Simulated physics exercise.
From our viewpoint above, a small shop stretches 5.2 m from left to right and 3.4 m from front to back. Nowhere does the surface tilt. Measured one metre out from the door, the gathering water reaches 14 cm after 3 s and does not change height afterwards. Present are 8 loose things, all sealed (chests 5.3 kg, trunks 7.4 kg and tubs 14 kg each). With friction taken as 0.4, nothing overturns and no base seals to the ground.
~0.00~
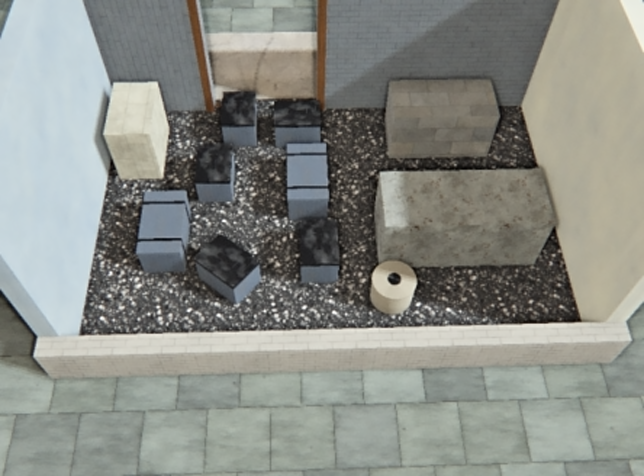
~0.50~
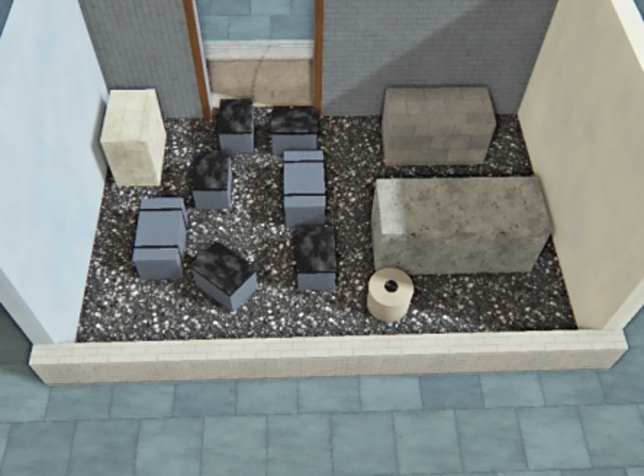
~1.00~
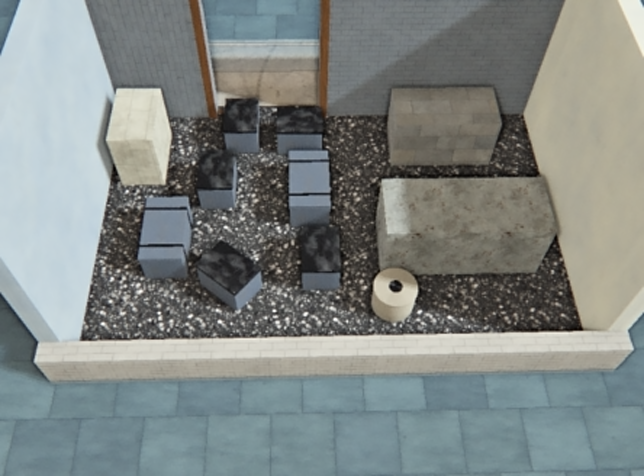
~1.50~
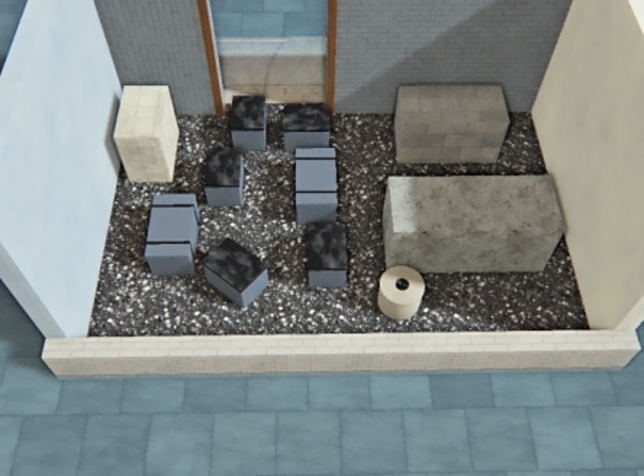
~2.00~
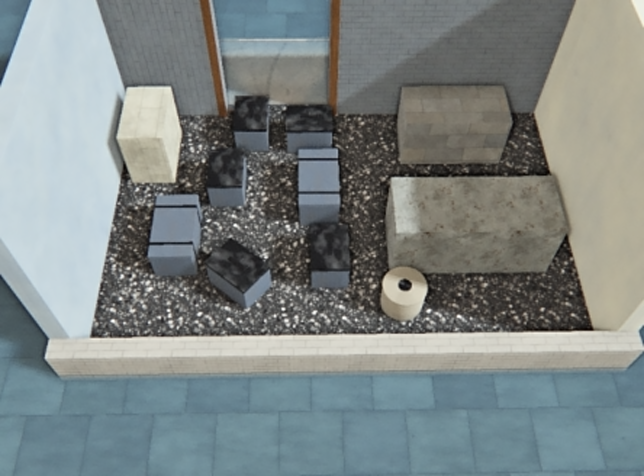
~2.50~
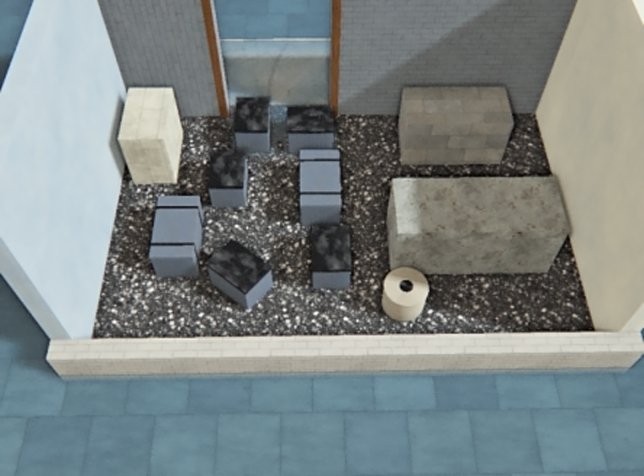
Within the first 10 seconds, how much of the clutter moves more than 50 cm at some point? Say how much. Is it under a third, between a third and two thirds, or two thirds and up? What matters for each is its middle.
I expect the share that gets shoved will be two thirds or beyond.
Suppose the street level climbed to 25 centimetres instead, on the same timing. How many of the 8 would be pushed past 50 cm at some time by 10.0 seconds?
Count under that change: 8.
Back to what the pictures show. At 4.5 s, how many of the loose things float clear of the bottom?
The number is 1.
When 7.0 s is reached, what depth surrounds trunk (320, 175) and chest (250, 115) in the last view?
I'd estimate 5 cm for the first and 3 cm for the second.
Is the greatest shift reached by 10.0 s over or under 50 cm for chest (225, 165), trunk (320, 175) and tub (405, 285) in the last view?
In turn: Above the mark, above the mark, below the mark.
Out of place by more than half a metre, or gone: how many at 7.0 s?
At that moment it comes to 7.
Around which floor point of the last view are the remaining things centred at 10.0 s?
It works out to somewhere near (283, 265) on the floor.
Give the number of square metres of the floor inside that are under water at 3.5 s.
Around 2.0 m2 of it.
After 3.5 s 0 of 8 are over 50 cm from their spots; 0 afloat.
After 4.5 s 2 of 8 are over 50 cm from their spots; 1 afloat.
After 7.0 s 7 of 8 are over 50 cm from their spots; 6 afloat.
After 10.0 s 6 of 8 are over 50 cm from their spots, and 7 have been at some point; 6 afloat.
